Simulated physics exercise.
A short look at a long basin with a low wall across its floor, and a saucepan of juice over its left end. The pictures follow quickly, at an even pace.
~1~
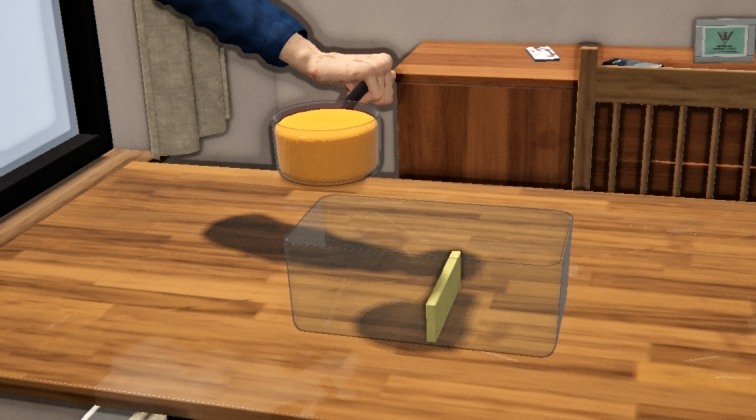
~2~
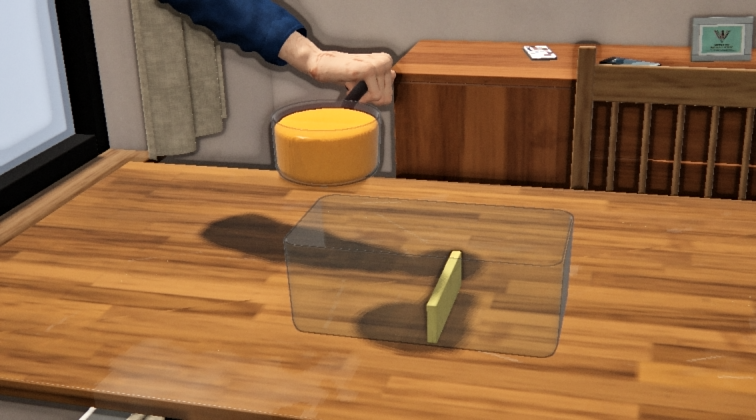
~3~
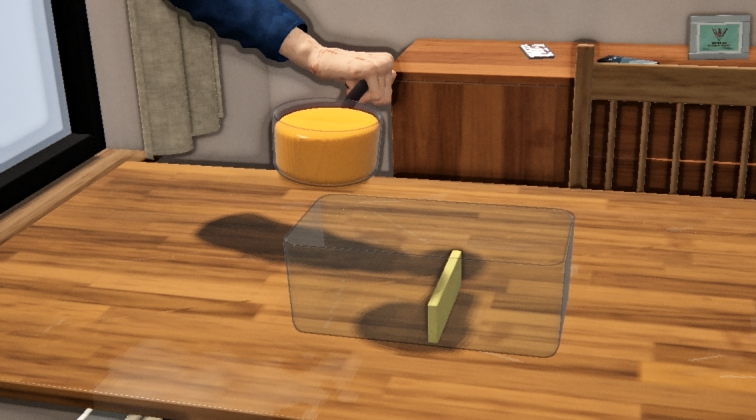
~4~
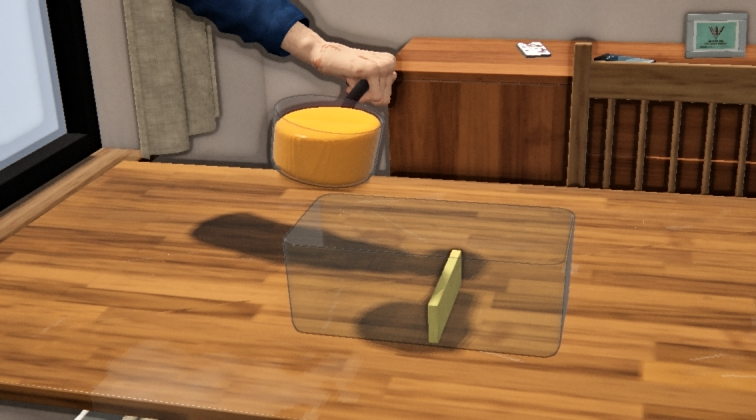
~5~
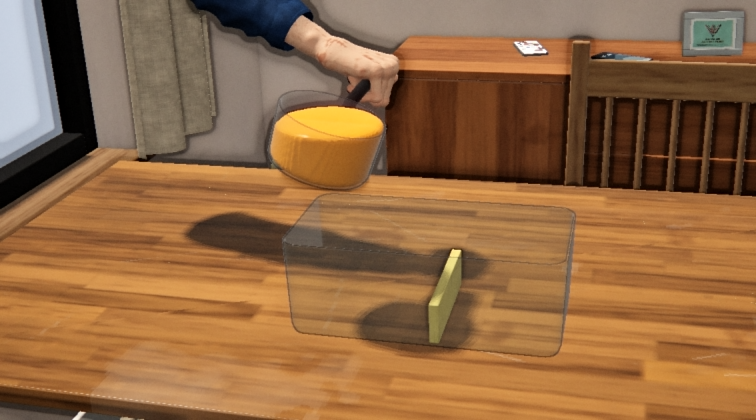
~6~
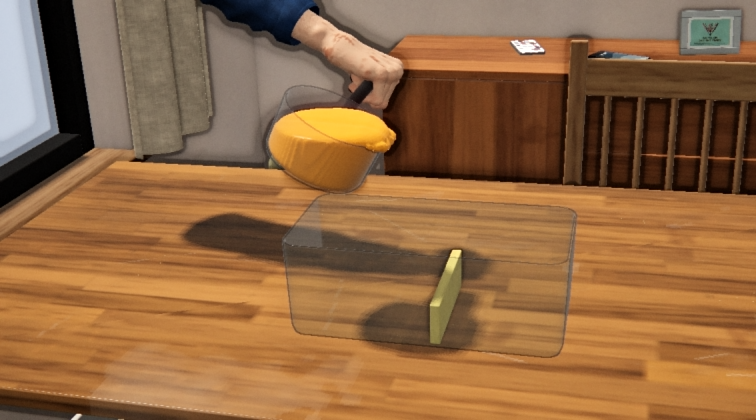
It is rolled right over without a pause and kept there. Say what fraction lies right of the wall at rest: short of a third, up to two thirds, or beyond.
It comes to less than a third.
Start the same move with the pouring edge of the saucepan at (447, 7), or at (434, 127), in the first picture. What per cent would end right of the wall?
First some 85, then 90 per cent.
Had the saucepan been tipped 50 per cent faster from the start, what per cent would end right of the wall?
Near 10 %.
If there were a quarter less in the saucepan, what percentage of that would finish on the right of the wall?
It comes to 5 per cent or so.
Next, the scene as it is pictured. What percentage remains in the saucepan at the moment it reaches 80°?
Near 40 %.
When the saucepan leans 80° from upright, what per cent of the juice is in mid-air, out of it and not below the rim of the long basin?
Close to 30 per cent.
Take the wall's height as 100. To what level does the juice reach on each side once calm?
The left part 40 per cent, the right part 10.
A moment on, the saucepan is tipped on its side and 39 per cent is still to pour, 23 is left of the wall and 8 right of it.
Next, the saucepan is tipped on its side and 10 per cent is still to pour, 68 is left of the wall and 17 right of it.
Then the saucepan is tipped on its side and 2 per cent is still to pour, 78 is left of the wall and 17 right of it.
Later the saucepan is tipped on its side and 1 per cent is still to pour, 81 is left of the wall and 17 right of it.
At rest 82 per cent lies left of the wall, 17 right of it and 1 outside.
